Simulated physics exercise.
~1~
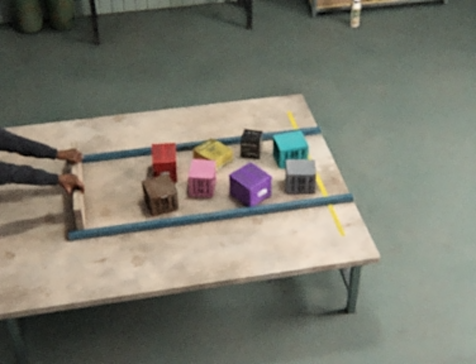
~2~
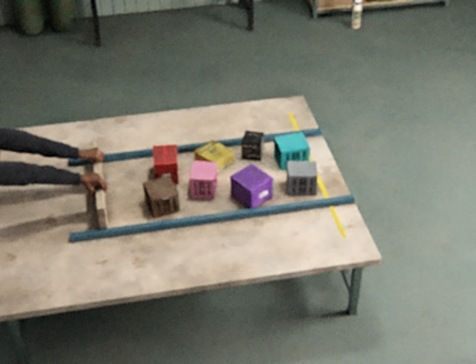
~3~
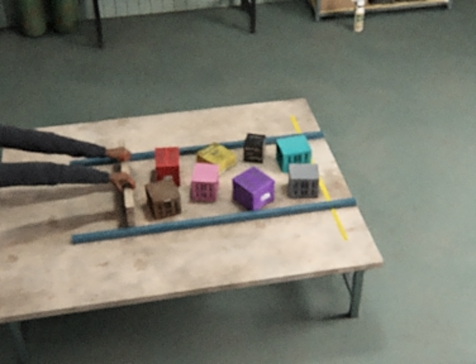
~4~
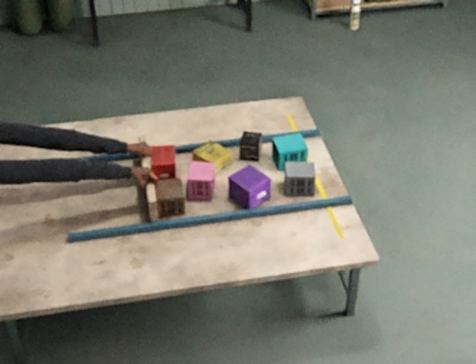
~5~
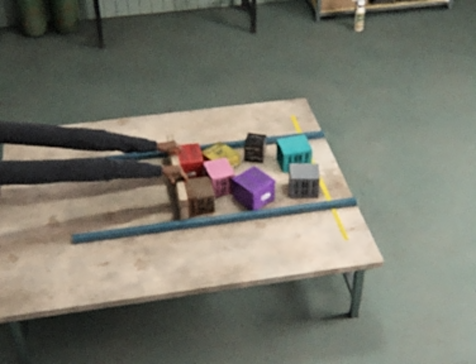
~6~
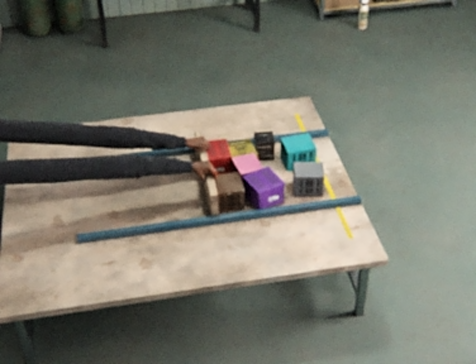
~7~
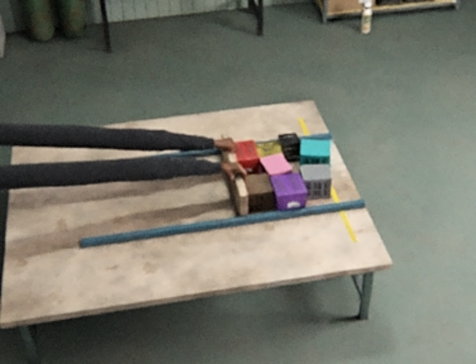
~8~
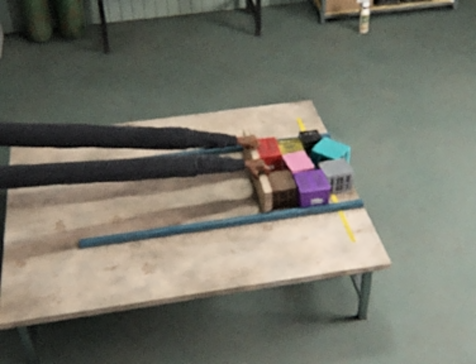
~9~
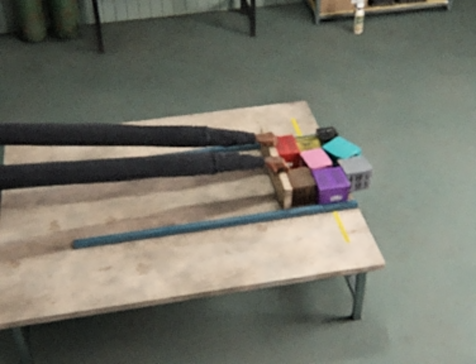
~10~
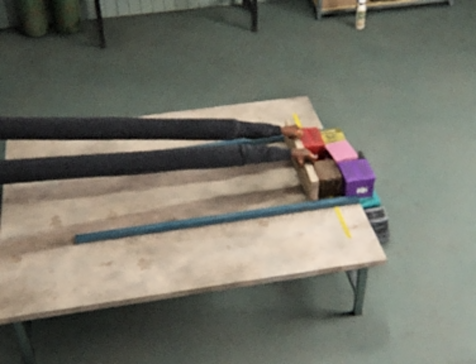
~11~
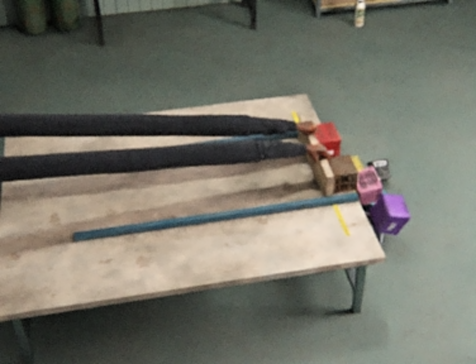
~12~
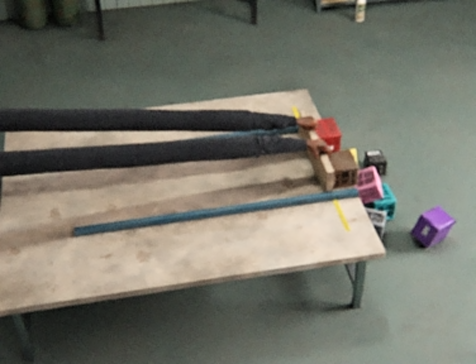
The video shows two hands sliding a plank rightward between two battens on a low platform, gathering eight coloured crates and boxes and pushing them toward the right edge. Most tumble off, including the purple, pink and turquoise ones, while the red tote and brown crate remain beside the plank.
